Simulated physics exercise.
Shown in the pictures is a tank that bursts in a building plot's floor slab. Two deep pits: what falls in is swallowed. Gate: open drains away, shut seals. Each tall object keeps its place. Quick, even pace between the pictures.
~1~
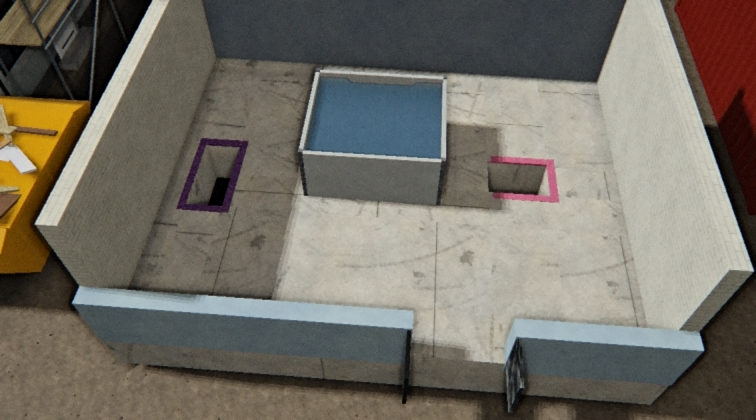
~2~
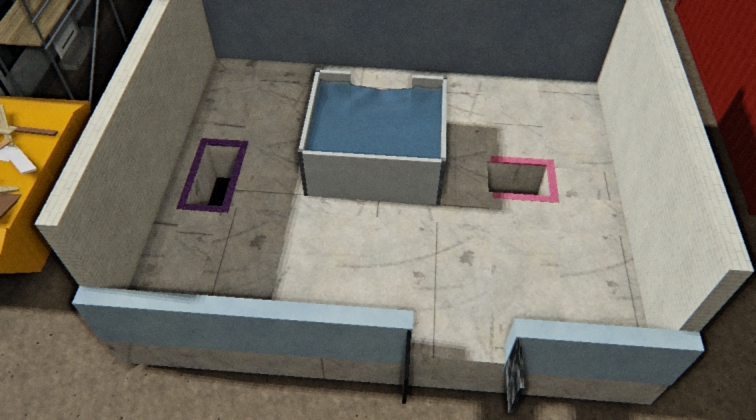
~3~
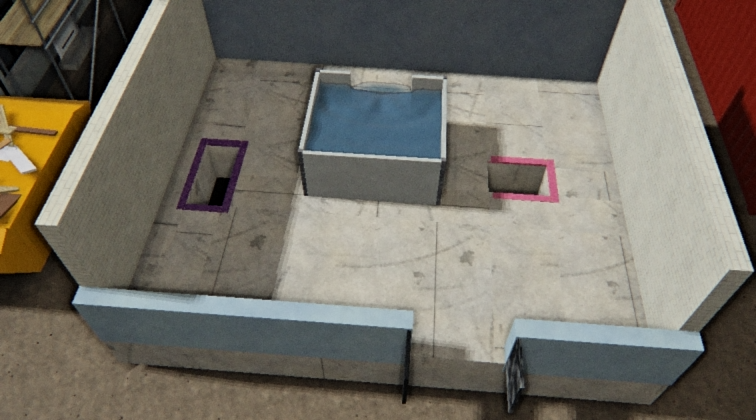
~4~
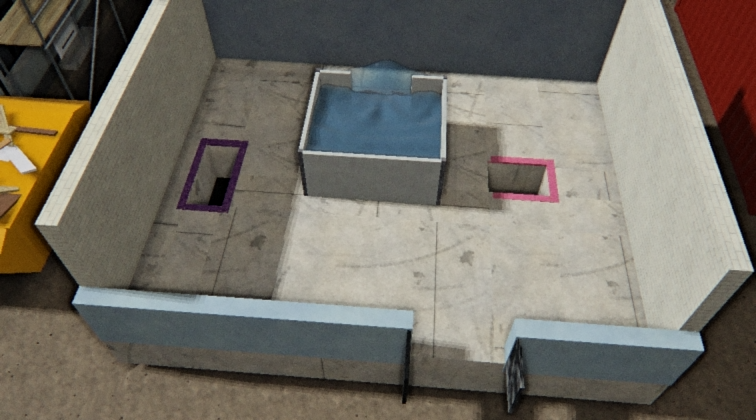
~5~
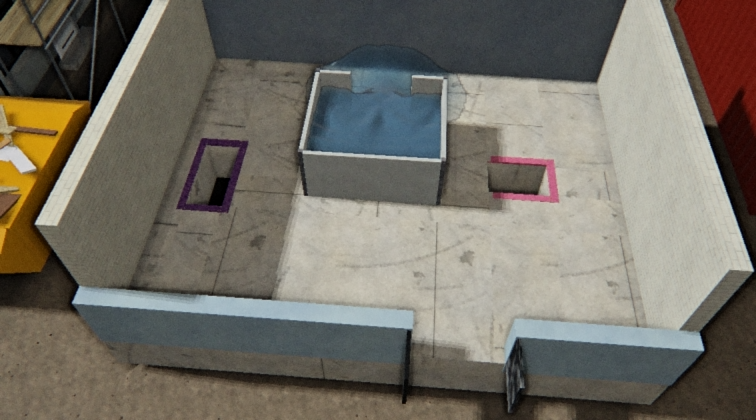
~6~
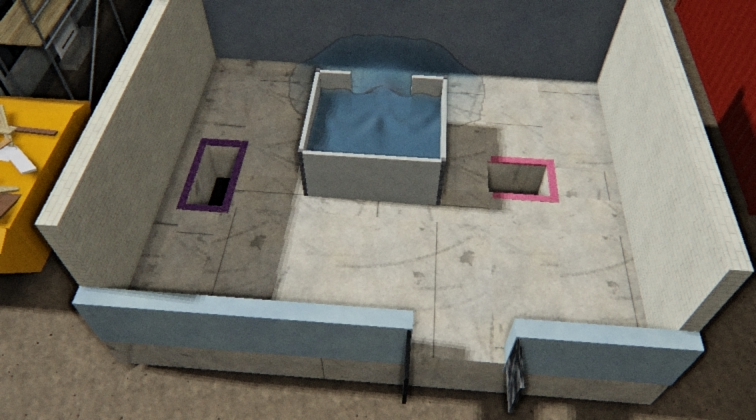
On a walled floor slab, water pours from the open tank's far side and spreads outward.
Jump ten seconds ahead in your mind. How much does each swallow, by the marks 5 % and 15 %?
Outcome: The gate ends up low - beneath five per cent, the pink pit ends up mid-range - five to fifteen per cent, the purple pit ends up high - past fifteen per cent.
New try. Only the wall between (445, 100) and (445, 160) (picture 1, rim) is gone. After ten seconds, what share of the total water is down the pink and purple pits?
In percent: Pink 50, purple 2.
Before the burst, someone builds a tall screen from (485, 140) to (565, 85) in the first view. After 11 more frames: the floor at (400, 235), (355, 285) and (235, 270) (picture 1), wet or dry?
Result, listed order: Spot 1 kept clear of the flood, spot 2 kept clear of the flood, spot 3 kept clear of the flood.
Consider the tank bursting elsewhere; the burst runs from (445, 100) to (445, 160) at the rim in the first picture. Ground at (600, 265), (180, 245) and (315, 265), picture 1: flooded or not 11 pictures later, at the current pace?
Spot by spot: Soaked through, then unaffected, then unaffected.
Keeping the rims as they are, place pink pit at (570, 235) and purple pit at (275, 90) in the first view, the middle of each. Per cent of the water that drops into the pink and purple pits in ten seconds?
Looks like pink collects 20 percent and purple collects 30 percent.
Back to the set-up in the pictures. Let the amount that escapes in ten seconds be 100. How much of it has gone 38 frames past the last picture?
I'd say about 60 per cent.
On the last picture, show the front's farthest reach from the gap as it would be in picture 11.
Estimated pixel: (592, 86).
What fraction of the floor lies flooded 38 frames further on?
Roughly 80 percent, I'd say.
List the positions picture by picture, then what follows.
The first picture shows the open tank at (377, 117) is whole and still.
In the second picture, water pours out on the open tank's far side and has run to a hidden place.
In the third picture, the front is at a hidden place, out from the gap on the open tank's far side.
In the fourth picture, the front is at (356, 68), out from the gap on the open tank's far side.
In the fifth picture, the front is at (451, 74), out from the gap on the open tank's far side.
In the sixth picture, water pours out on the open tank's far side and has run to (478, 76).
A moment on, water covers 20 % of the floor; the gate 0 %, the pink pit 0 %, the purple pit 0 %.
Next, water covers 35 % of the floor; the gate 0 %, the pink pit 0 %, the purple pit 0 %.
Then, water covers 55 % of the floor; the gate 0 %, the pink pit 1 %, the purple pit 6 %.
Later, water covers 80 % of the floor; the gate 1 %, the pink pit 5 %, the purple pit 16 %.
In the end, water covers 95 % of the floor; the gate 3 %, the pink pit 9 %, the purple pit 22 %.
